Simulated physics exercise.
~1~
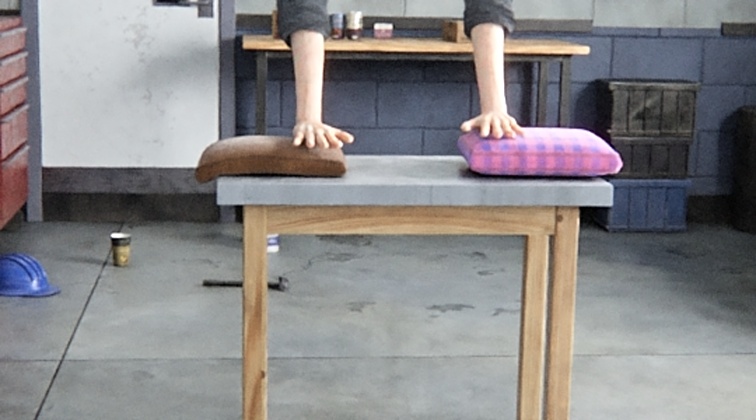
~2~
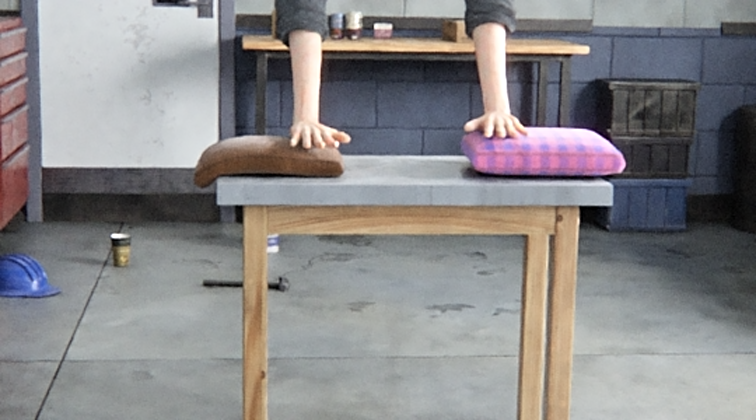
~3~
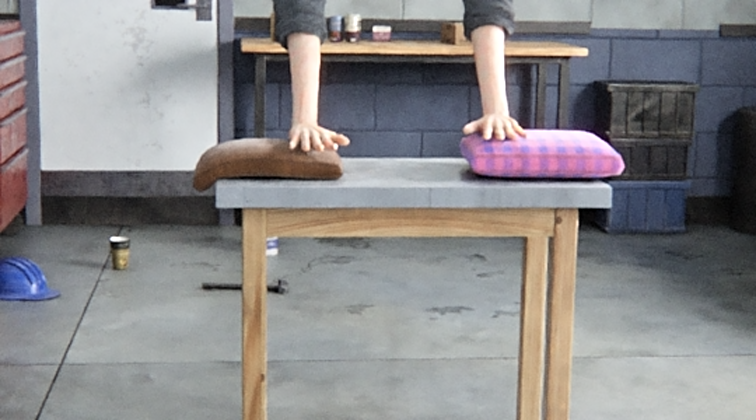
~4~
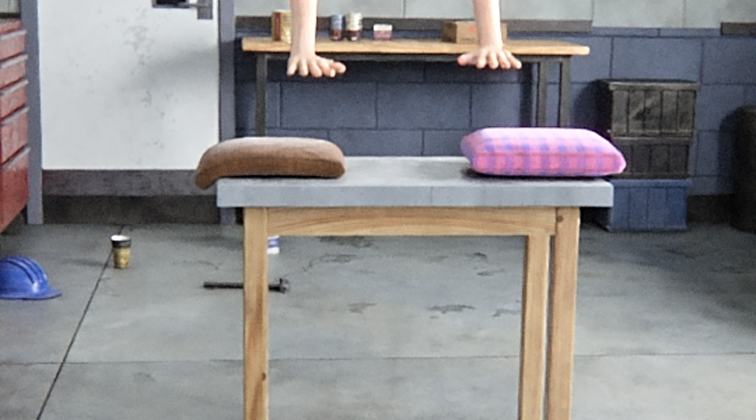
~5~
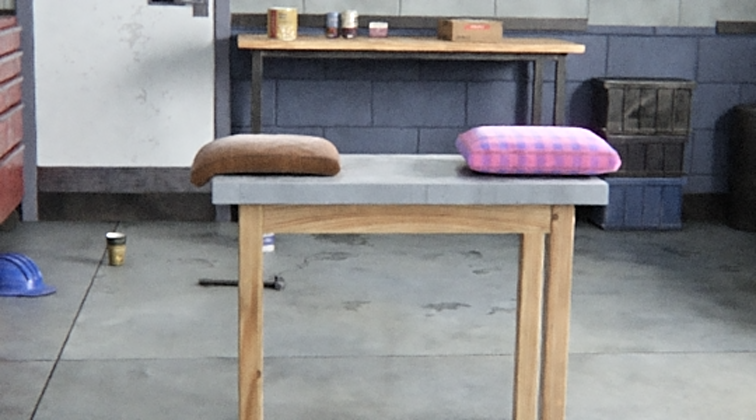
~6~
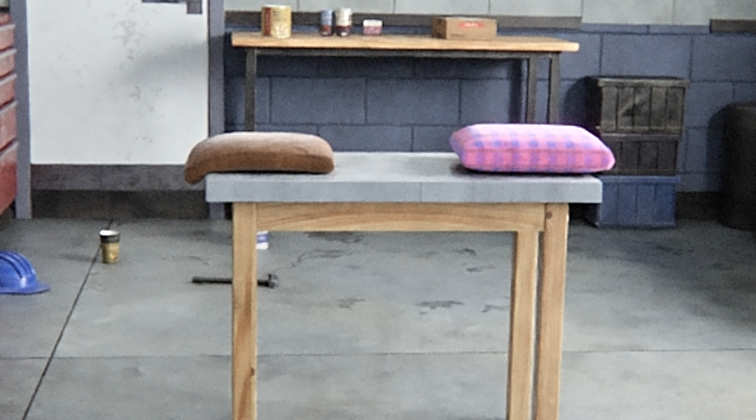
In a workshop, two hands lift off a brown folded blanket and pink cushion, which stay put.
